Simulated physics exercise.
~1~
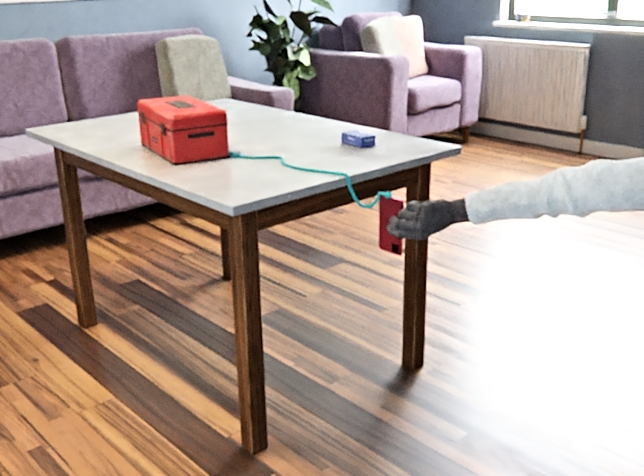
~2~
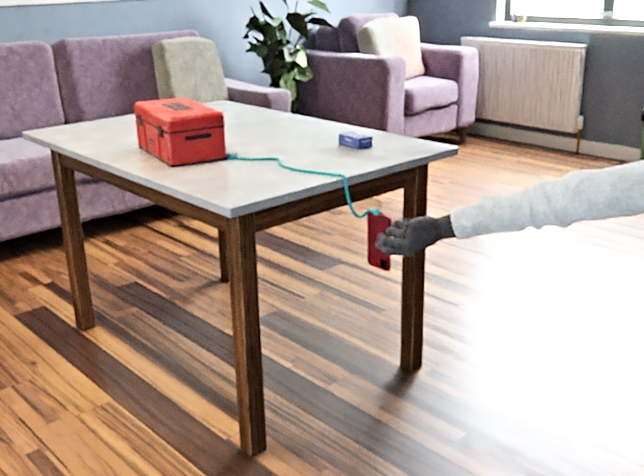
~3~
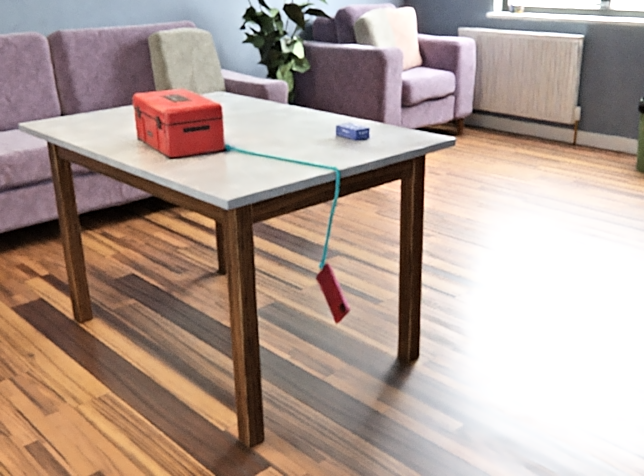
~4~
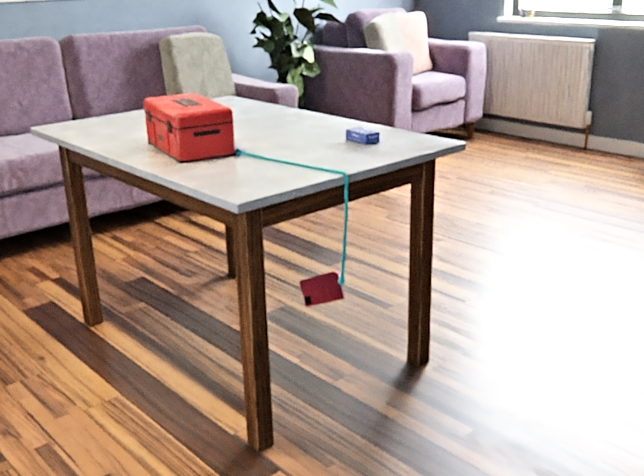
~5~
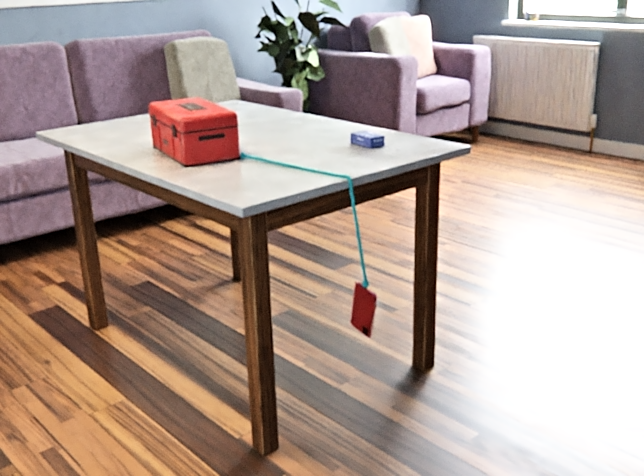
A gloved hand let go of a pink phone tied by a teal cord to a red toolbox on a table, and the phone dropped a little, then swung below the edge, left dangling while the toolbox and blue box stayed put.
